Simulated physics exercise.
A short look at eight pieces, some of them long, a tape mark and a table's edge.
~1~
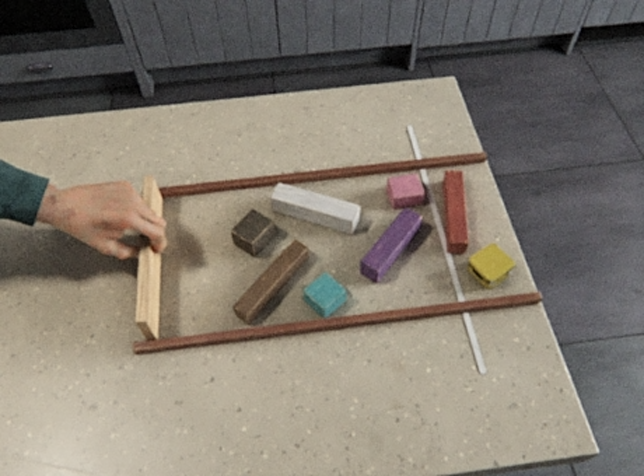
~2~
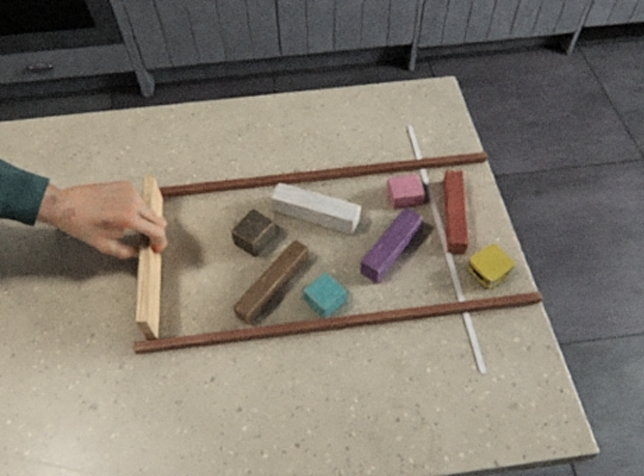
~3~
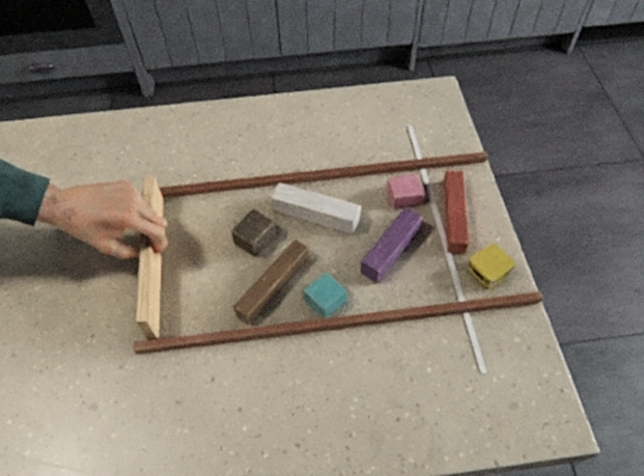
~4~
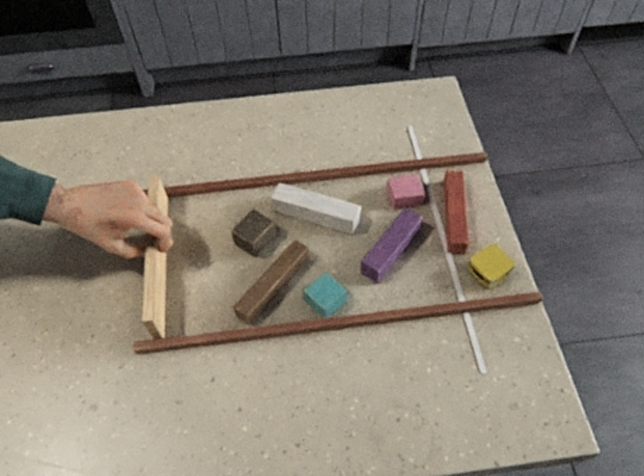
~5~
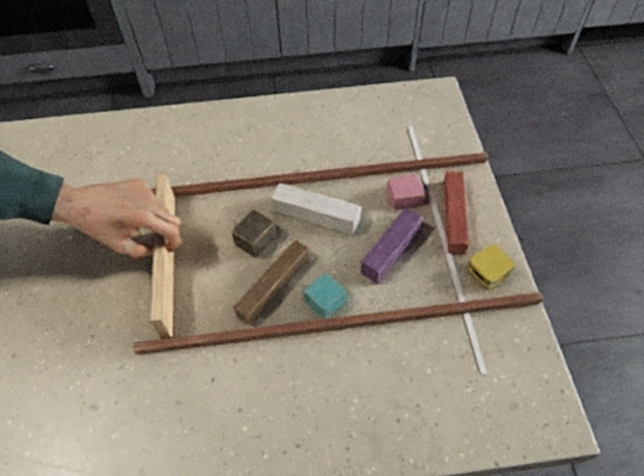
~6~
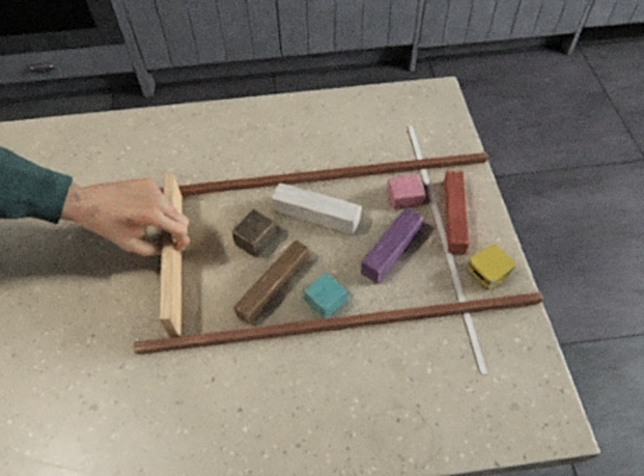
A hand slides a wooden board slightly right between two rails on a table, the coloured blocks ahead of it staying still.
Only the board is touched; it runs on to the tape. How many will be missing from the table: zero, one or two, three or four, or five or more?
Outcome: The number that fall off is one or two.
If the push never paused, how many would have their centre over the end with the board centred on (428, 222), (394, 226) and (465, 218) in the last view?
It would be 1, 0 and 4.
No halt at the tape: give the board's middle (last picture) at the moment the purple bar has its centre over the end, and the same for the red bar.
For the purple bar at (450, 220), for the red bar at (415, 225).
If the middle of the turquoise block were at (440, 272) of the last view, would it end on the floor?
It stays on.
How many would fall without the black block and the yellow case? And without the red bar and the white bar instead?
First 1, then 0.
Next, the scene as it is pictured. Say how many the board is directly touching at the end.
It touches 3.
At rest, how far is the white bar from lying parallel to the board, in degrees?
About 60°.
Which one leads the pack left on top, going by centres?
The yellow case ends nearest.
Soon after, none off yet; yellow case at rest near (491, 267); red bar at rest near (456, 211); pink block at rest near (406, 191).
Then, none off yet; yellow case at rest near (491, 267); red bar at rest near (456, 211); pink block moving near (407, 189).
Further on, none off yet; yellow case at rest near (491, 267); red bar moved a little near (492, 204); pink block moved about its own width near (436, 173).
At rest, the number that fall off is one or two; fallen, red bar.
